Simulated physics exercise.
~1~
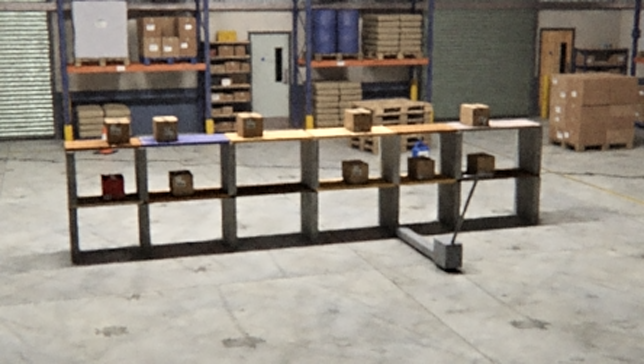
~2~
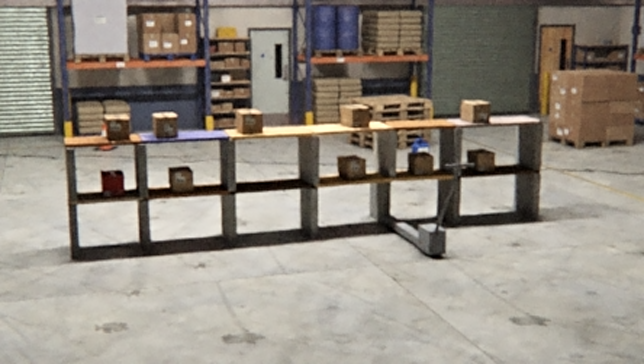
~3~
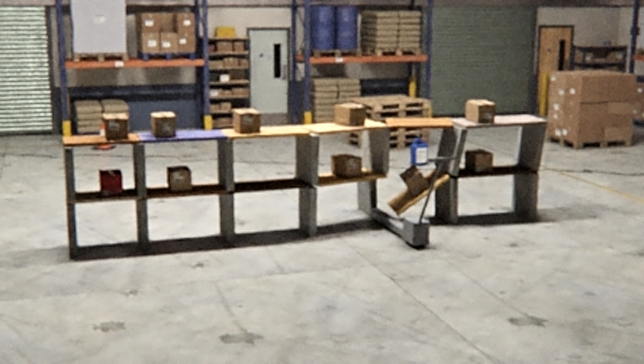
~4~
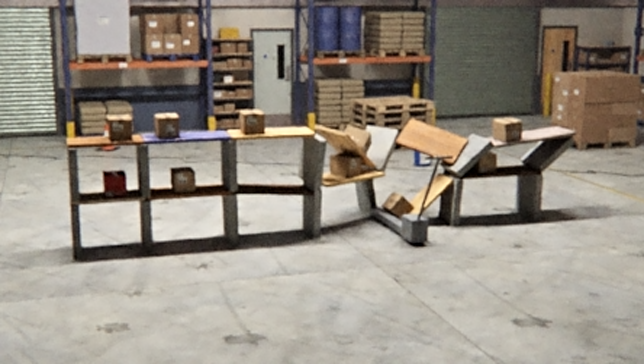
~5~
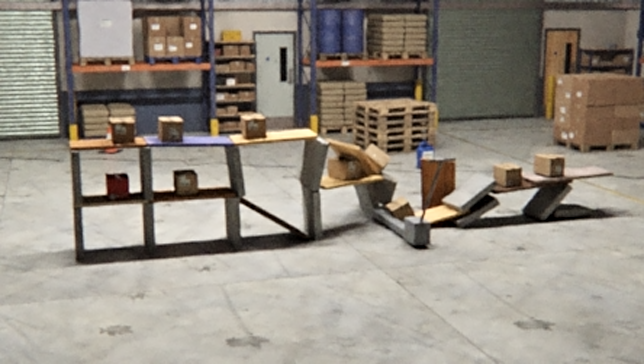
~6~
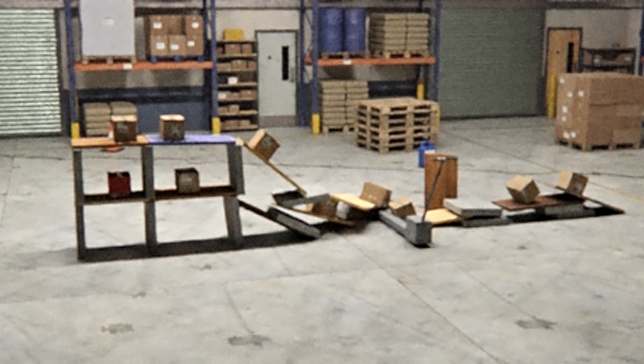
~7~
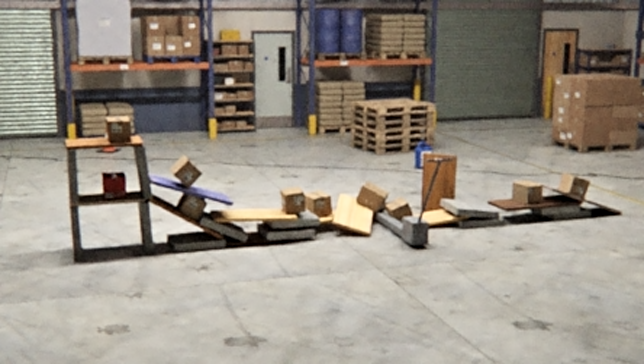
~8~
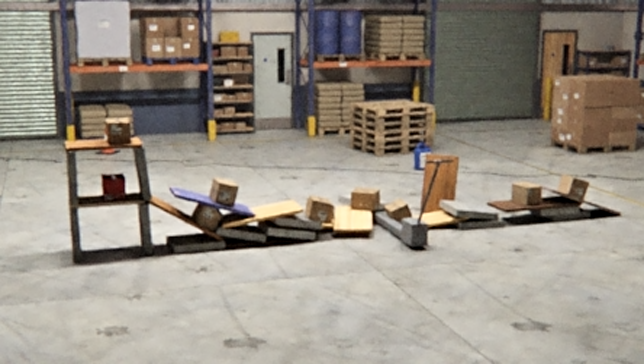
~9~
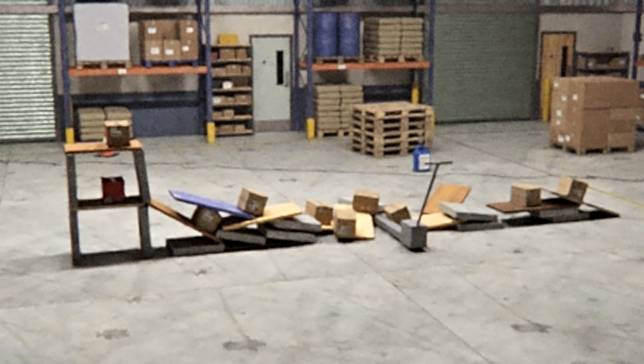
Long two-tier warehouse shelving collapsing in both directions as a low jack knocks an upright, leaving only the left end span standing.
